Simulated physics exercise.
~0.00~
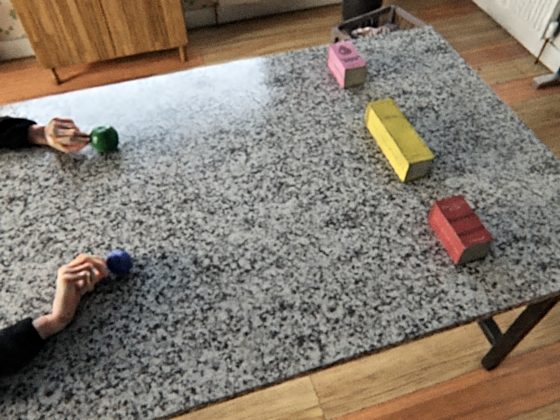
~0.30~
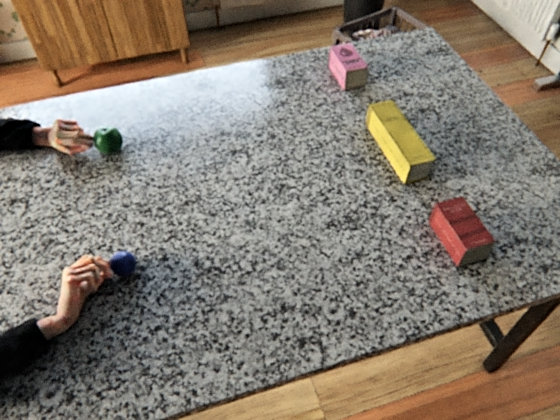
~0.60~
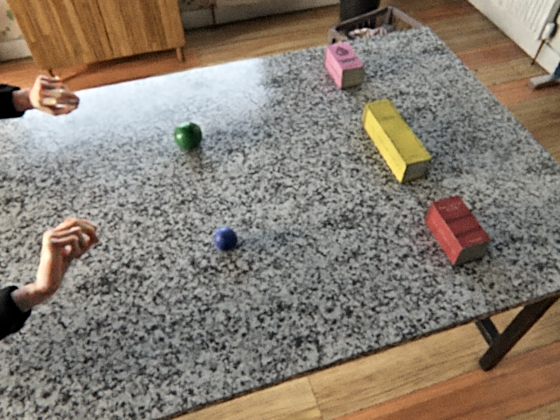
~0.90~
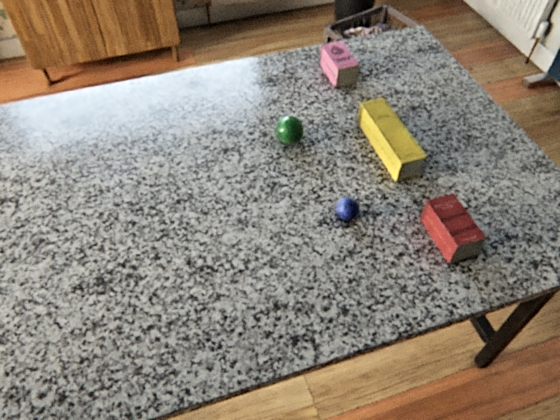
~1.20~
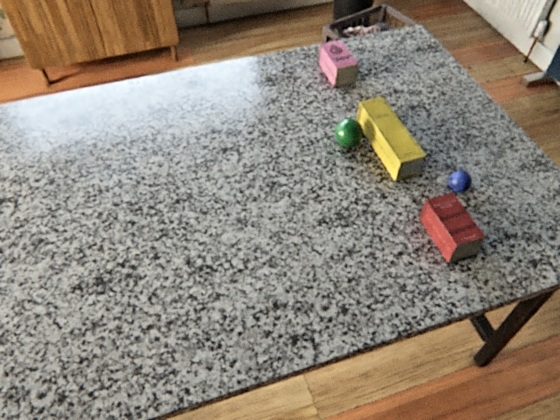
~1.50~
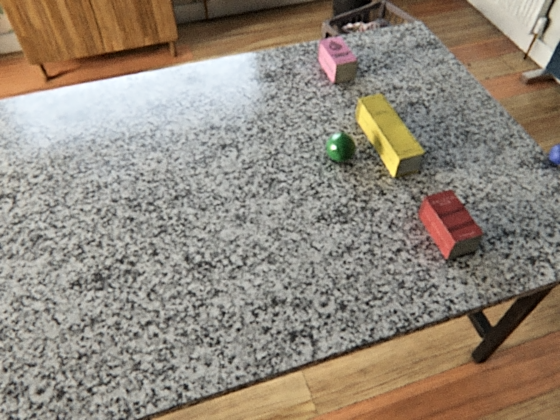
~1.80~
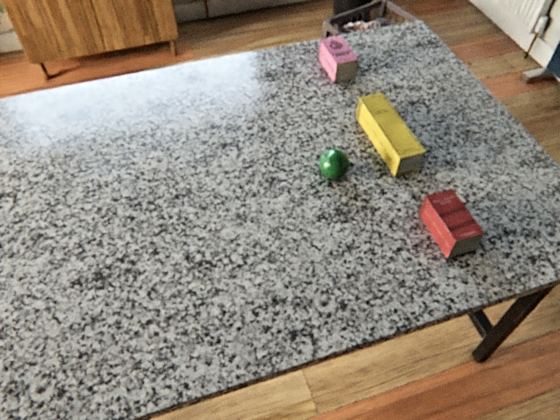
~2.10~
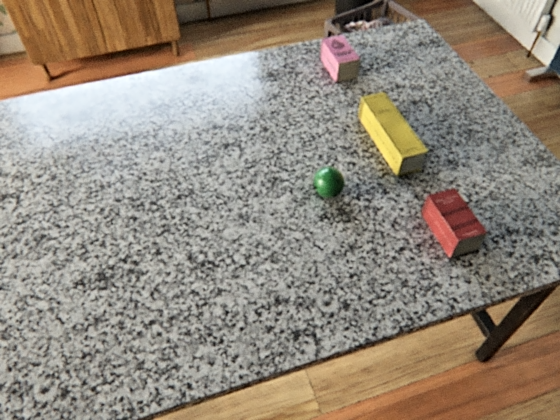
A blue ball and a green ball-like object, released by two hands, roll right across a speckled table toward pink, yellow and red blocks; the blue one passes between yellow and red and leaves view, while the green one meets the yellow block and drifts back toward the viewer.
